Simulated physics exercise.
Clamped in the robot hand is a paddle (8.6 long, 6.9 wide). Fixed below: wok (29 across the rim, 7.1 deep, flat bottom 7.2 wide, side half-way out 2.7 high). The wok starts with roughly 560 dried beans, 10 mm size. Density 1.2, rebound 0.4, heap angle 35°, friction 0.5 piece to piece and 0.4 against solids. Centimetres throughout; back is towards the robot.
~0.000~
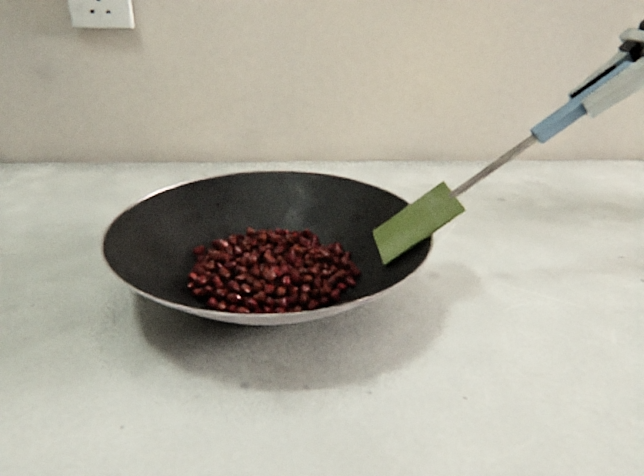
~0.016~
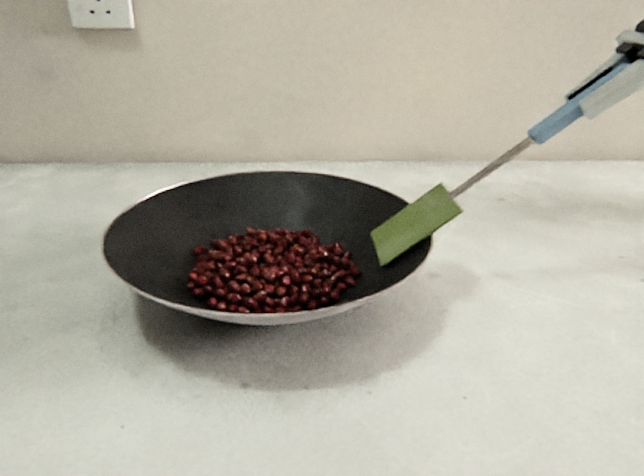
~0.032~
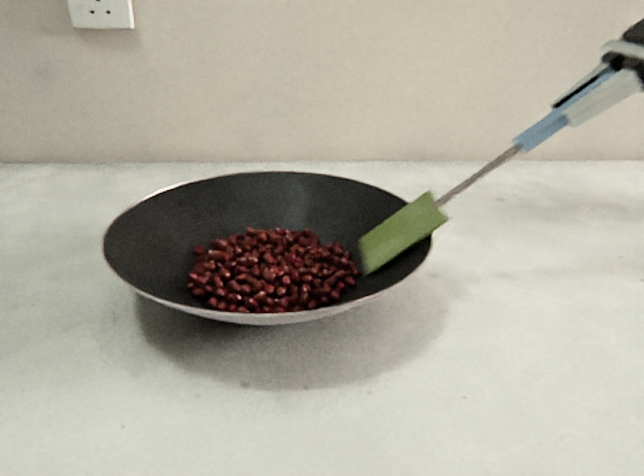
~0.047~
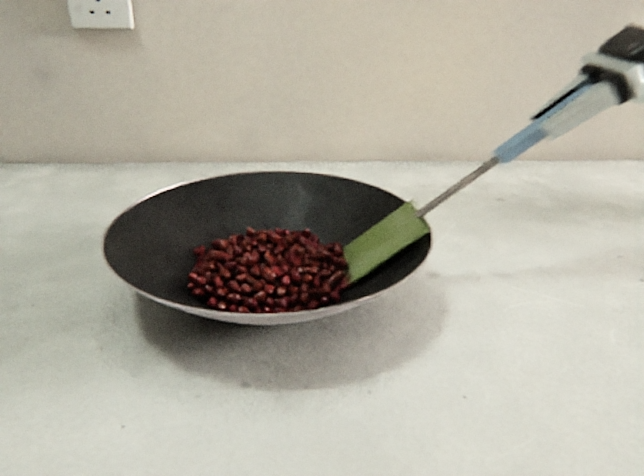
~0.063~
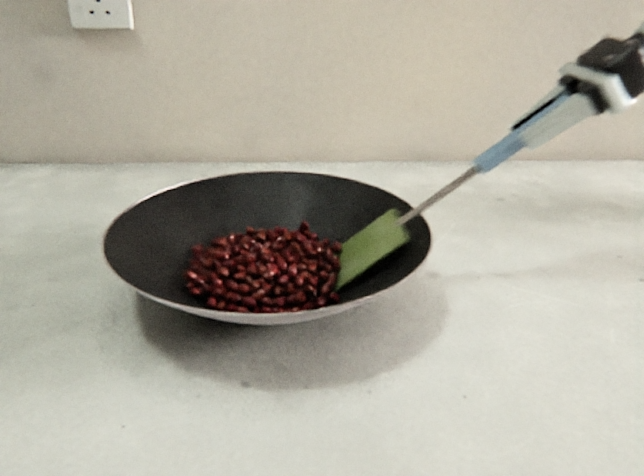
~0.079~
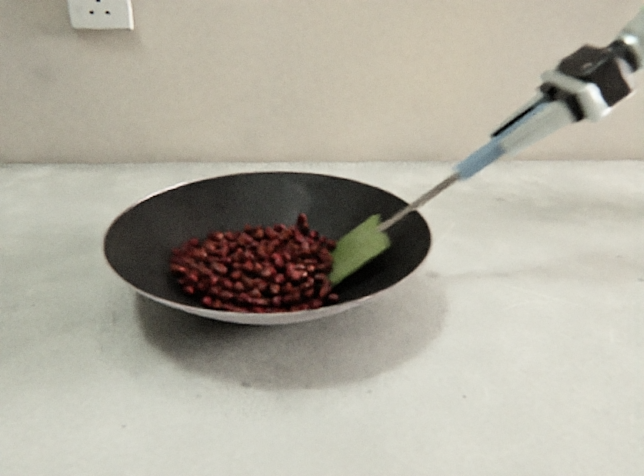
A dark wok holding a heap of glossy dark-red beans sits on a pale grey tabletop, seen from the front and slightly above by a still camera, with a beige wall and white socket behind. At the right, a robot arm grips a green paddle on a thin metal rod. The paddle starts almost motionless, then slides down and left against the beans, nudging the heap slightly leftward.
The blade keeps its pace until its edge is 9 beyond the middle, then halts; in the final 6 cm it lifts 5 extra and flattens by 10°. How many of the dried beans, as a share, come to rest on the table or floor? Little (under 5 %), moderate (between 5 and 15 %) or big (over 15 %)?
Share on the table or floor: Big (over 15 %).
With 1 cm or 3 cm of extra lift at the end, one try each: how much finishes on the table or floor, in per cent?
About 45 and 40 per cent.
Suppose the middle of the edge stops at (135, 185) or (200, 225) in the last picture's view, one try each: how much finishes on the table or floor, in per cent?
About 45 and 20 per cent.
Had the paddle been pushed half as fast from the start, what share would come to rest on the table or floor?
Then about 15 per cent.
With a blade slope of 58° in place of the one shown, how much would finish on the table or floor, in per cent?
It would be near 35 per cent.
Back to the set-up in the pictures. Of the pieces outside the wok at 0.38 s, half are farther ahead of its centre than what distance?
About 26 cm.
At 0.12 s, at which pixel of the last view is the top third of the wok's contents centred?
Near (225, 254).
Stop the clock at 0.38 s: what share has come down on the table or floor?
Roughly 15 per cent.
By 0.12 s, sloping 39°, highest piece 6 above the table; 555 in the wok.
By 0.16 s, sloping 36°, highest piece 8 above the table; 555 in the wok.
By 0.38 s, sloping 29°, highest piece 21 above the table; 356 in the wok, 83 on the table or floor, 116 on the blade or in flight.
By 1.43 s, sloping 29°, highest piece 8 above the table; 356 in the wok, 199 on the table or floor.
Final count, 356 in the wok, 199 on the table or floor. That is 36 % on the table or floor.
